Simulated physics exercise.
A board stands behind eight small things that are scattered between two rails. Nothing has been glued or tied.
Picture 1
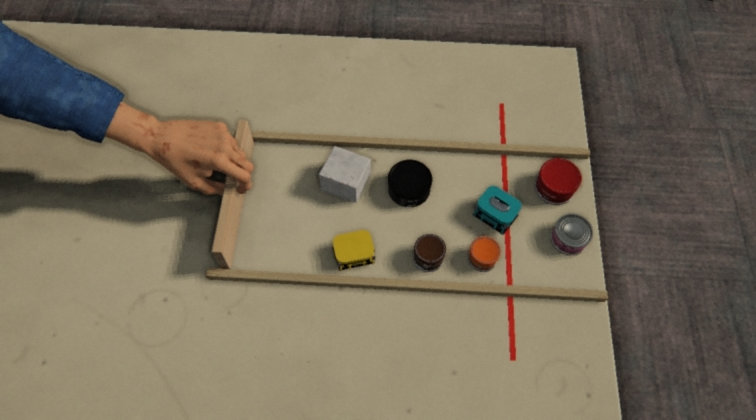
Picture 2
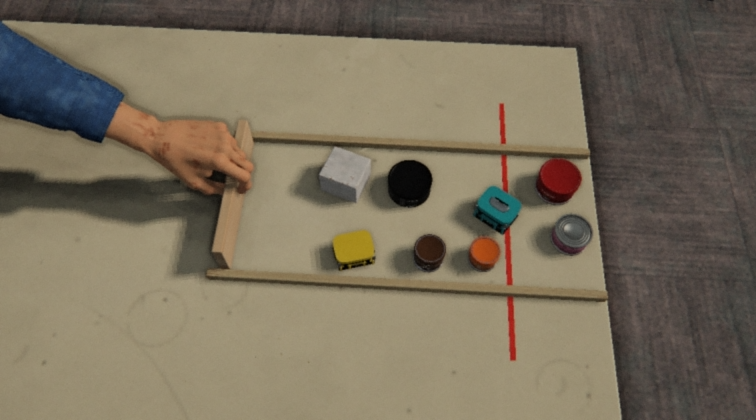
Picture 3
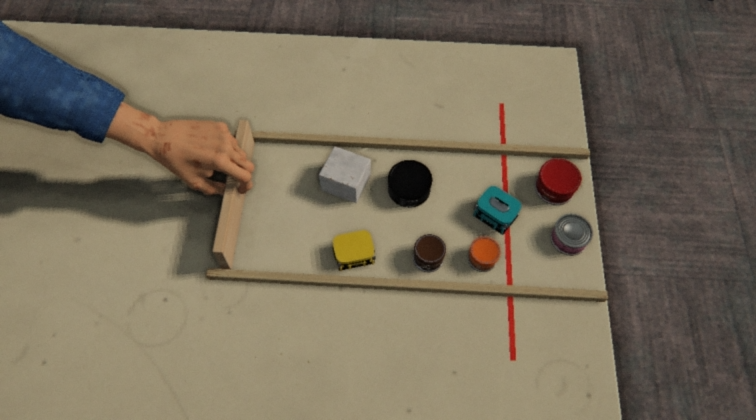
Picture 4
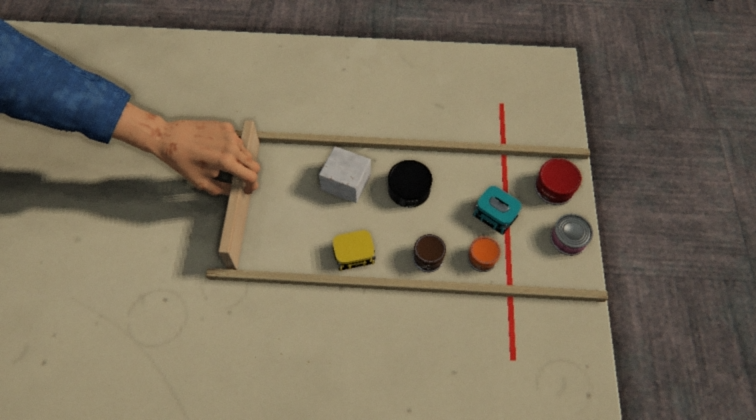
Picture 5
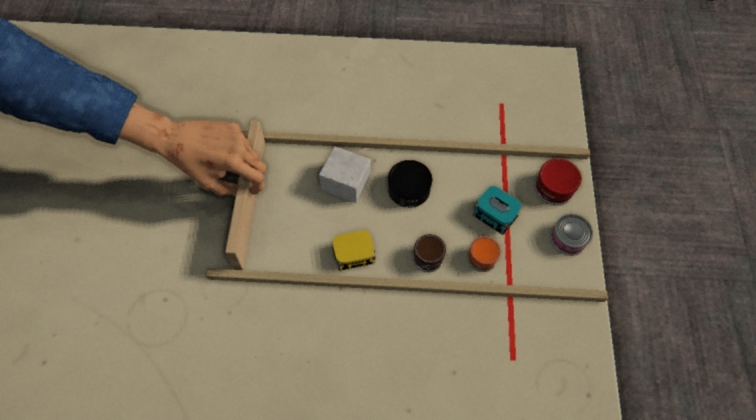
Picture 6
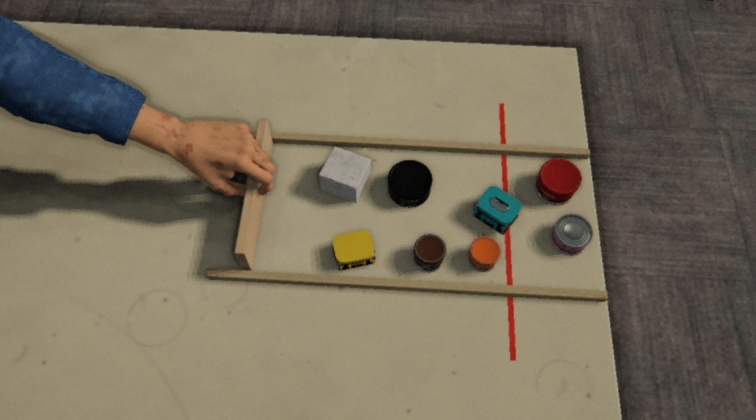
A hand slides a wooden board slightly right between two rails toward eight small still objects.
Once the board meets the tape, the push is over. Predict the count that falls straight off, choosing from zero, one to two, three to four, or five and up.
After that push only one or two come off the table.
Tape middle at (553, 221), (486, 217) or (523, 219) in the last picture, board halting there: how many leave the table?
5, 0, 2.
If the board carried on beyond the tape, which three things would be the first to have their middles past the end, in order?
Order noted: Red pot, then orange tin, then black tub.
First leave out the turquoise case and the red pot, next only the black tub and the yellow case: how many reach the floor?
In order, the numbers are 0 and 0.
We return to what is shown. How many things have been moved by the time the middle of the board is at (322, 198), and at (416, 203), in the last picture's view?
So 1, and at the other place 6.
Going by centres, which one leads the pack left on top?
Foremost: The orange tin.
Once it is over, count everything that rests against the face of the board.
I count 3 of them.
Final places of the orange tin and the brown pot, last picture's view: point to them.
They finish at roughly (594, 263) and (564, 263) respectively.
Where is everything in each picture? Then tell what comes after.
In the first picture, pink pot (571, 235); red pot (558, 182); turquoise case (498, 210); board (235, 193); tape (507, 218).
In the second picture, red pot (558, 182); brown pot (429, 253).
In the third picture, turquoise case (498, 210); yellow case (354, 250).
In the fourth picture, pink pot (571, 235); white block (346, 175).
In the fifth picture, red pot (558, 182); orange tin (484, 254).
In the sixth picture, pink pot (571, 235); red pot (558, 182); turquoise case (498, 210); board (255, 194); tape (507, 218).
A little later, none off yet; pink pot at rest near (571, 235); red pot at rest near (558, 182); turquoise case at rest near (498, 210).
When it is over, the number that fall off is one or two; down, red pot.
